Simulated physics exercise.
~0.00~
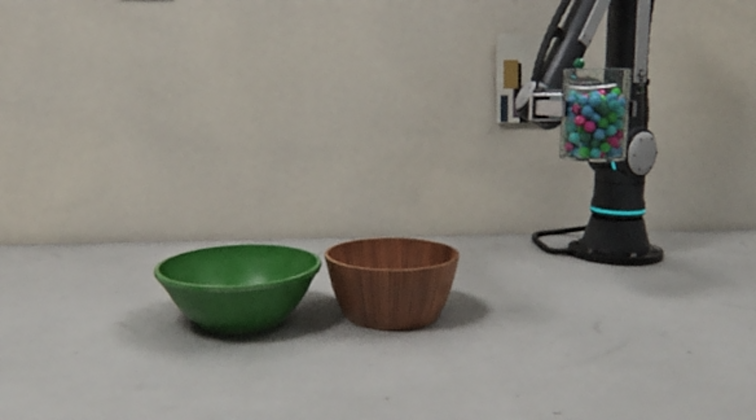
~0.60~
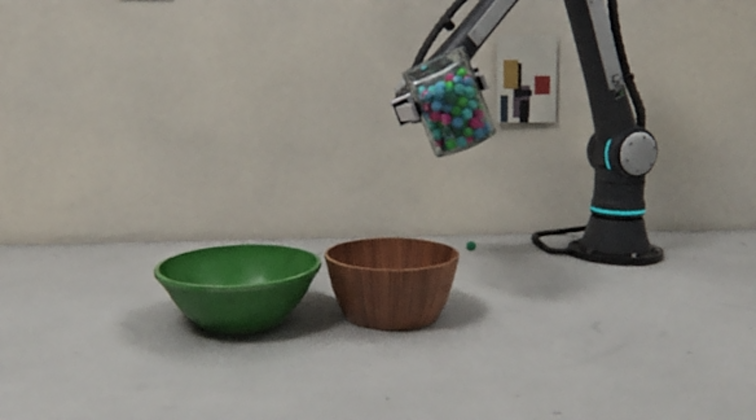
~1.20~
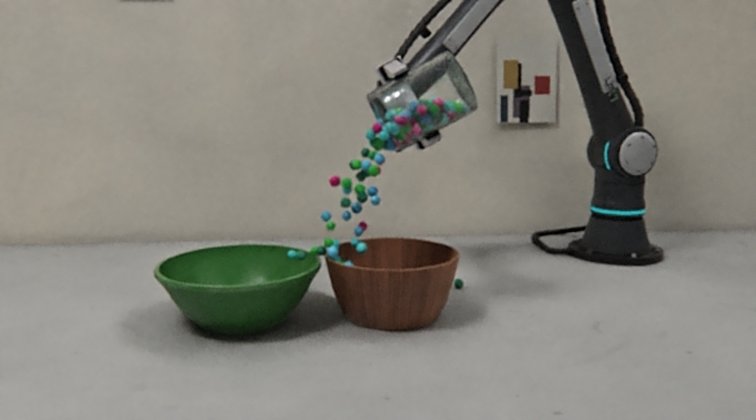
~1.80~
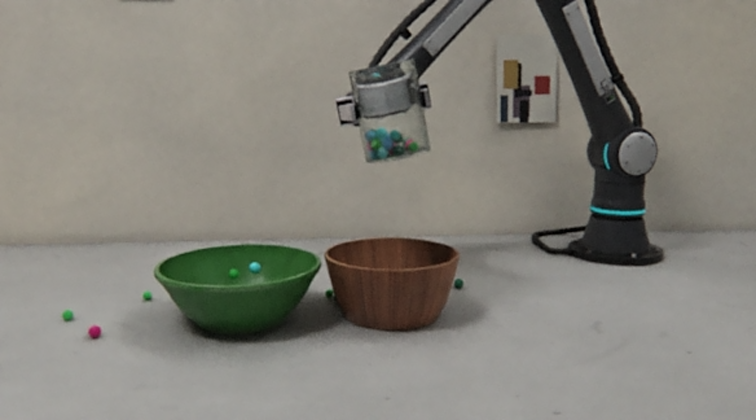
Robot arm swinging a clear cup of colourful balls leftward, pouring most into brown and green bowls, scattering some, then tipping back.
